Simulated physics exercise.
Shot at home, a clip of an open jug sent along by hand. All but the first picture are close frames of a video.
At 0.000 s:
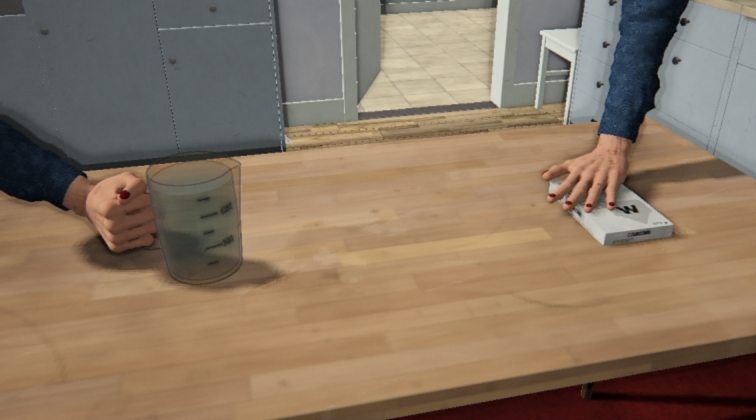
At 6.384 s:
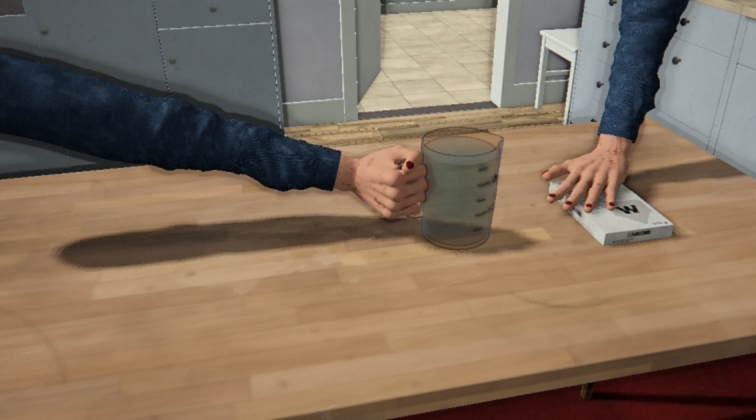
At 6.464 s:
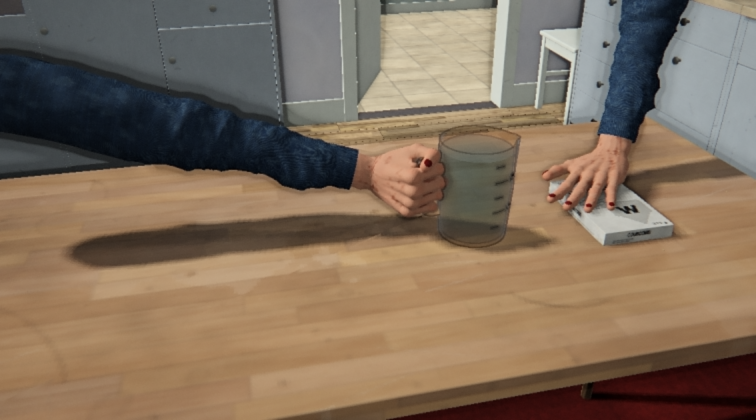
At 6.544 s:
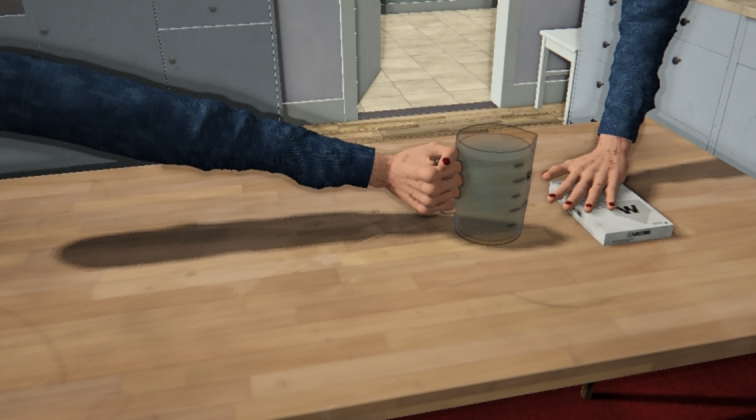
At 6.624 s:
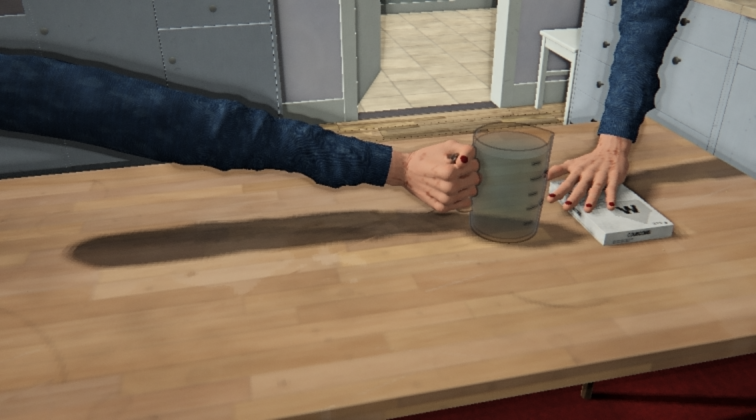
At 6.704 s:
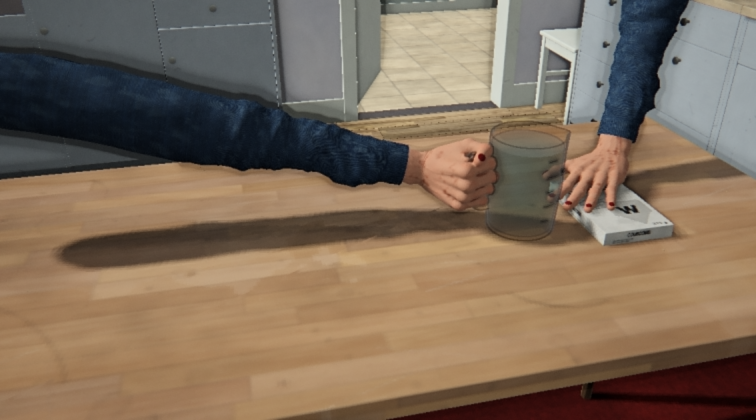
A clear, open jug, nearly full, stands at the left of a wooden kitchen table, gripped by a blue-sleeved hand with red nails. The hand moves it right across the tabletop, then on in small, steady shifts toward another hand resting on a white packet, which stays still.
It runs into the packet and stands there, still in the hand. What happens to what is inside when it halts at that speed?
It runs over.
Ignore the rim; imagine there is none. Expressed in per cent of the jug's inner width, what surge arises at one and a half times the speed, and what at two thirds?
The rise comes to some 40 per cent in the first case and some 20 per cent in the second.
By 6.8 s, the jug meets the packet.
By 6.9 s, the water surges up the wall; it has slopped over.
By 8.3 s, the jug stands at the packet; it has slopped over.
